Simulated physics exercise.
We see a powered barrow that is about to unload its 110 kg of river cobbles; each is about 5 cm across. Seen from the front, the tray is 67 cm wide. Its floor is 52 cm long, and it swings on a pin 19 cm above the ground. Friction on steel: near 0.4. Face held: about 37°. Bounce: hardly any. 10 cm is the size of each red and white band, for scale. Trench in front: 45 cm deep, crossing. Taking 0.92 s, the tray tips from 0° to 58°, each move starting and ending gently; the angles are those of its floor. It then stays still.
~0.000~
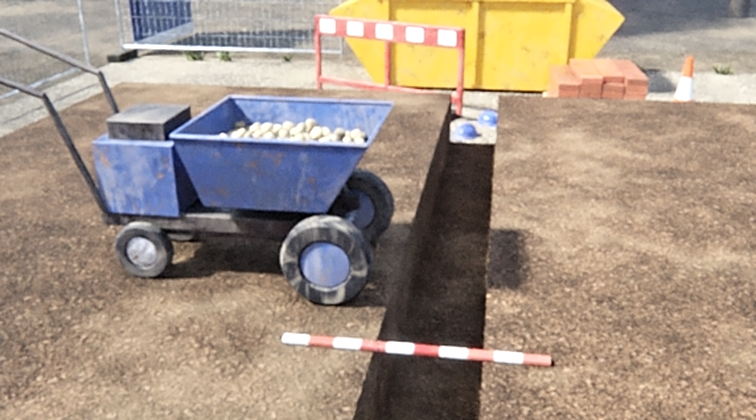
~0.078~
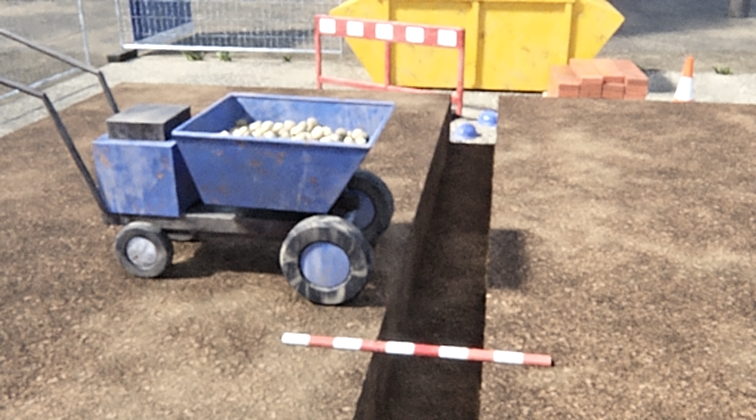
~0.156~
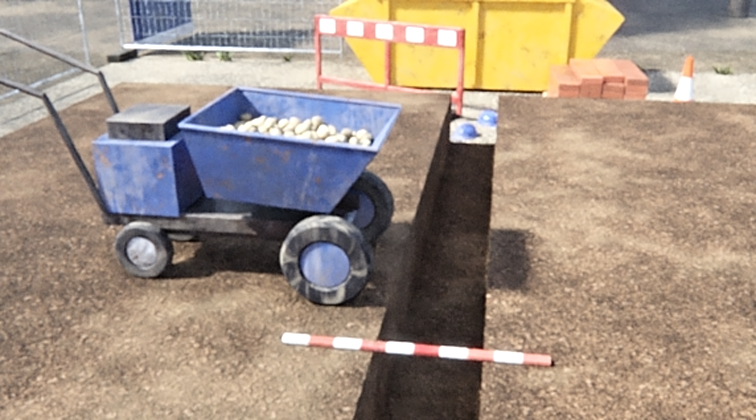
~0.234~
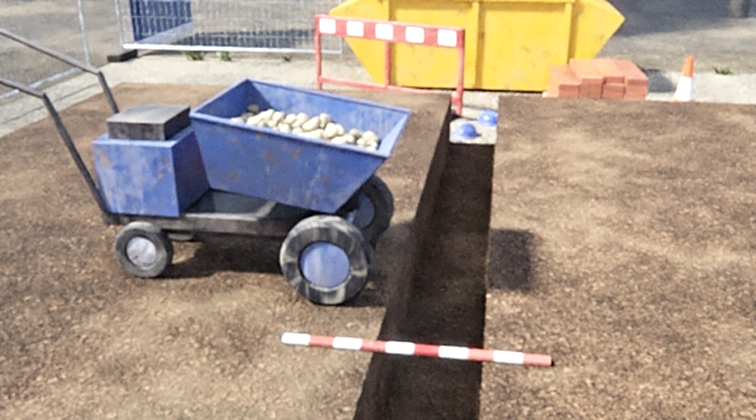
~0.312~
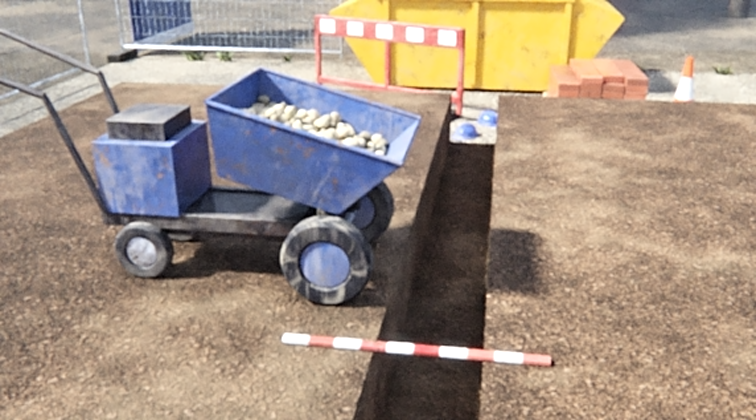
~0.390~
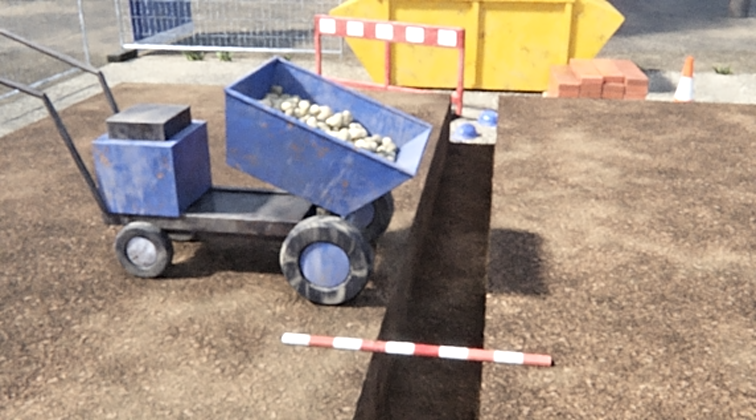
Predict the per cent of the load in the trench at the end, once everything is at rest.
Near 16 per cent.
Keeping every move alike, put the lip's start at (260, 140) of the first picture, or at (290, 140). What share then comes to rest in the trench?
First spot about 25, second spot about 35 per cent.
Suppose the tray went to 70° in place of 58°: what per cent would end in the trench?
It comes out at about 50 percent.
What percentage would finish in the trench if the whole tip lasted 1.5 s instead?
That would give about 20 percent.
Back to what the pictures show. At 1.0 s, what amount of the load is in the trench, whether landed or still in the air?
5 per cent or so by then.
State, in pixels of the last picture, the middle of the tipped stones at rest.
The tipped stones centre close to (501, 277).
After 0.7 s the floor is at 49°; 100 % in the tray; the foremost stones are at (421, 195).
After 1.0 s the floor is at 58°; 97 % in the tray, 3 % in the trench, 1 % past the trench; the foremost stones are at (490, 241).
After 1.4 s the floor is at 58°; 78 % in the tray, 6 % in the trench, 16 % past the trench; the foremost stones are at (573, 284).
After 3.3 s the floor is at 58°; 65 % in the tray, 16 % in the trench, 20 % past the trench; the foremost stones are at (666, 302).
